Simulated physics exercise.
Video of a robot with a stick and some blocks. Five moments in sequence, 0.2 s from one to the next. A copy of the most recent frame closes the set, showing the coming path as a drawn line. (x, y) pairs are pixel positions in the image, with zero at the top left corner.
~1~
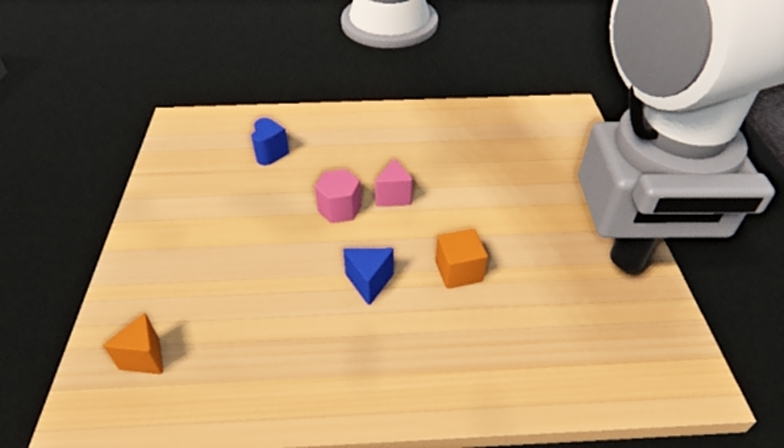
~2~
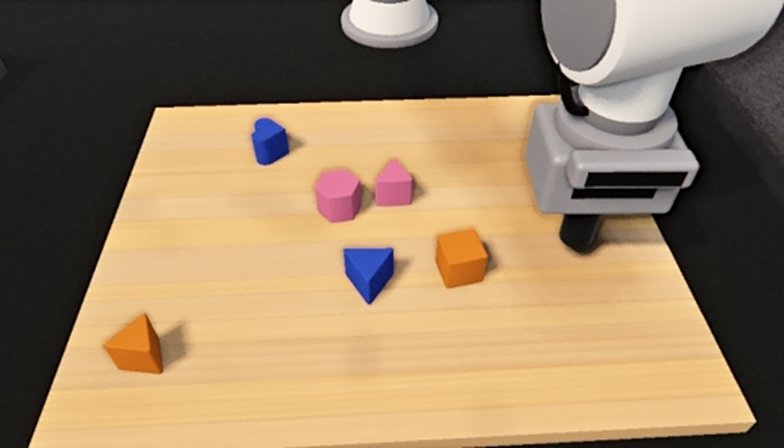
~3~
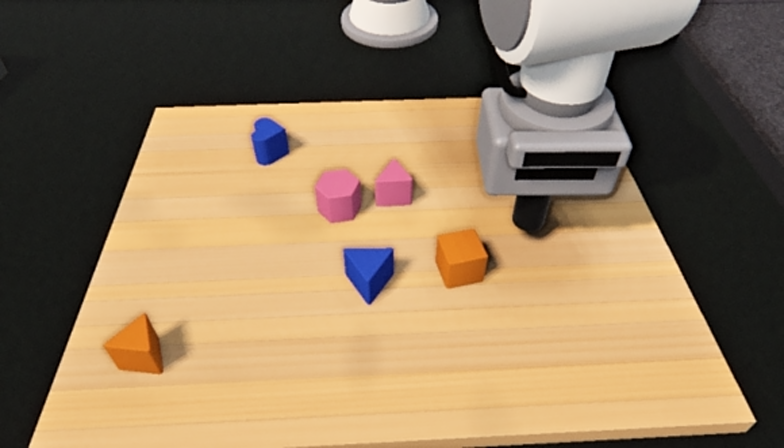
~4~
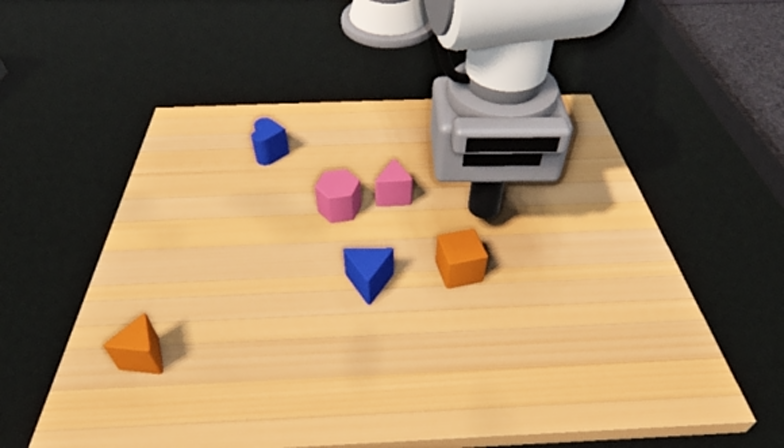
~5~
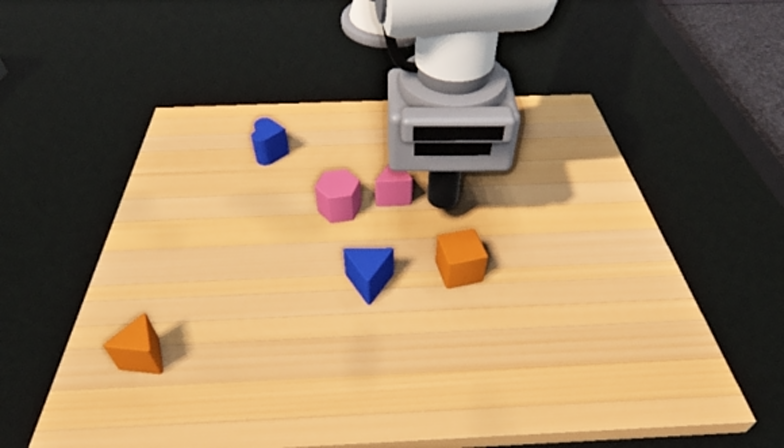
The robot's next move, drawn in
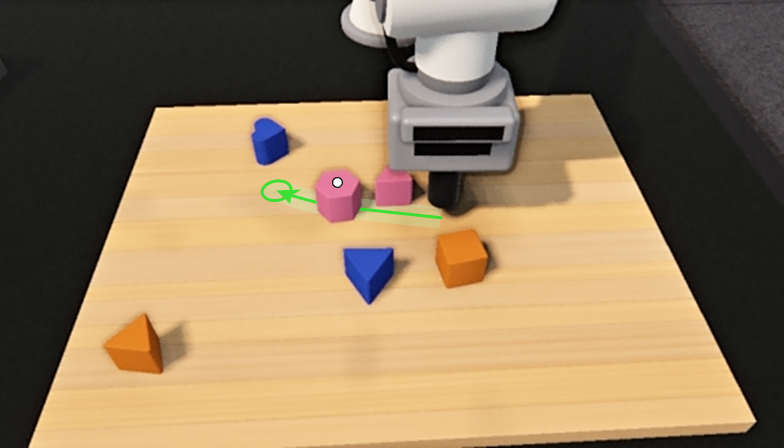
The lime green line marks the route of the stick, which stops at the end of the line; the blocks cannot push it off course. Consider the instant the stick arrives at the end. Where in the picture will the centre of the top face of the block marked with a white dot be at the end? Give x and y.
Somewhere near (246, 184).
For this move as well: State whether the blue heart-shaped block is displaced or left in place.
By then it is still where it was.
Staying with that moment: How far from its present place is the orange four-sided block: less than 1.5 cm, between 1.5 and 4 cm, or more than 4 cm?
Its displacement is below 1.5 cm.
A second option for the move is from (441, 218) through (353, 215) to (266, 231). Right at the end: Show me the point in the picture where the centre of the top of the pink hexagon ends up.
I'd say the pink hexagon ends with its top centre at (277, 176).
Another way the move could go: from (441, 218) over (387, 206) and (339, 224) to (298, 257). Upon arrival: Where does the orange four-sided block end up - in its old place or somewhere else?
Not moved.
The drawn path runs from (441, 218) through (383, 211) and (327, 204) to (277, 191); the dot is on the pink hexagon.
What follows on the original path. One third of the way, stick at (382, 194); pink triangle at (386, 167).
Two thirds of the way, stick at (325, 186); pink hexagon at (288, 182), turned 25° anticlockwise; pink triangle at (386, 167), turned 10° clockwise.
At the end, stick at (273, 173); blue heart-shaped block not moved; pink hexagon at (246, 184), turned 75° anticlockwise; pink triangle at (386, 167), turned 10° clockwise; orange four-sided block not moved.
